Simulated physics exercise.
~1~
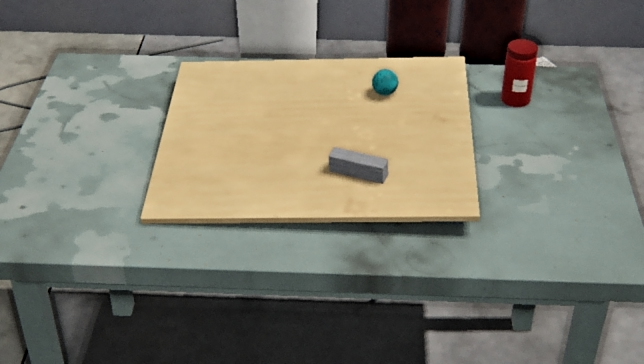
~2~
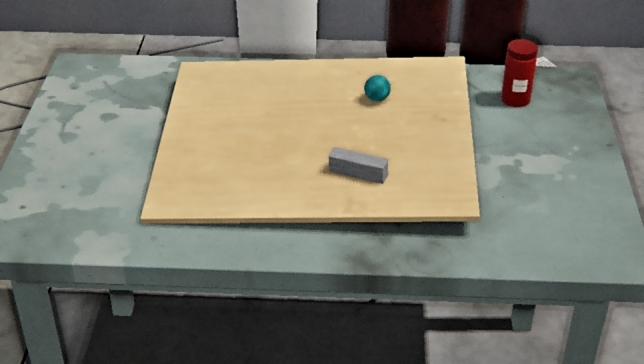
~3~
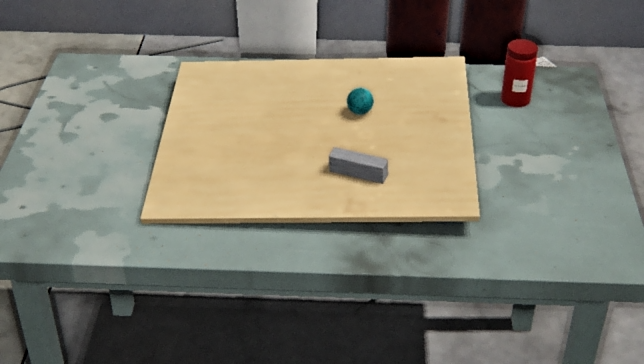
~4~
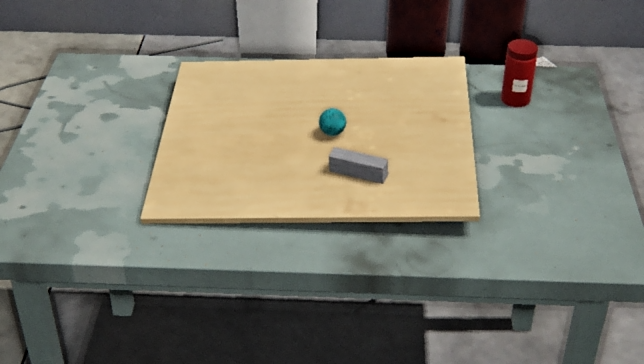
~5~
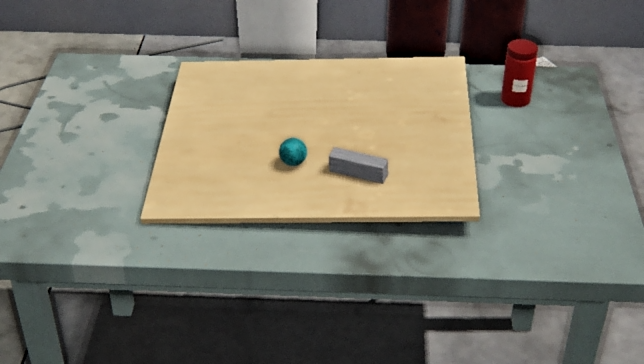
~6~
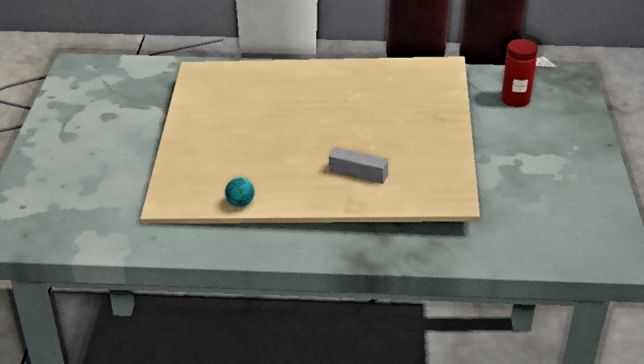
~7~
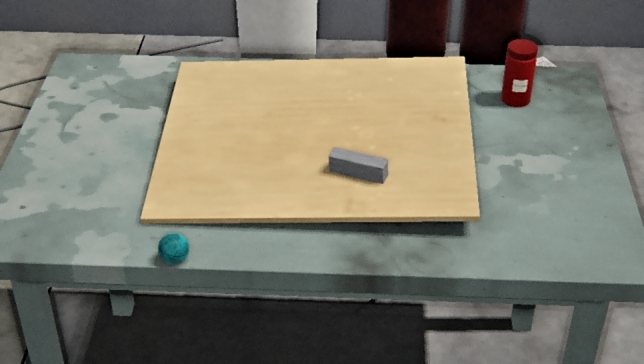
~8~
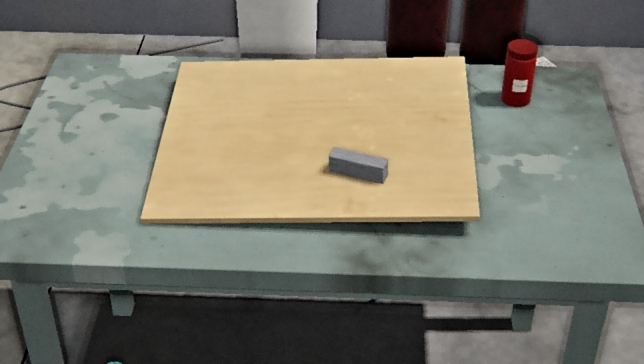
A turquoise ball rolls left and down a tilted board and drops off its near edge.
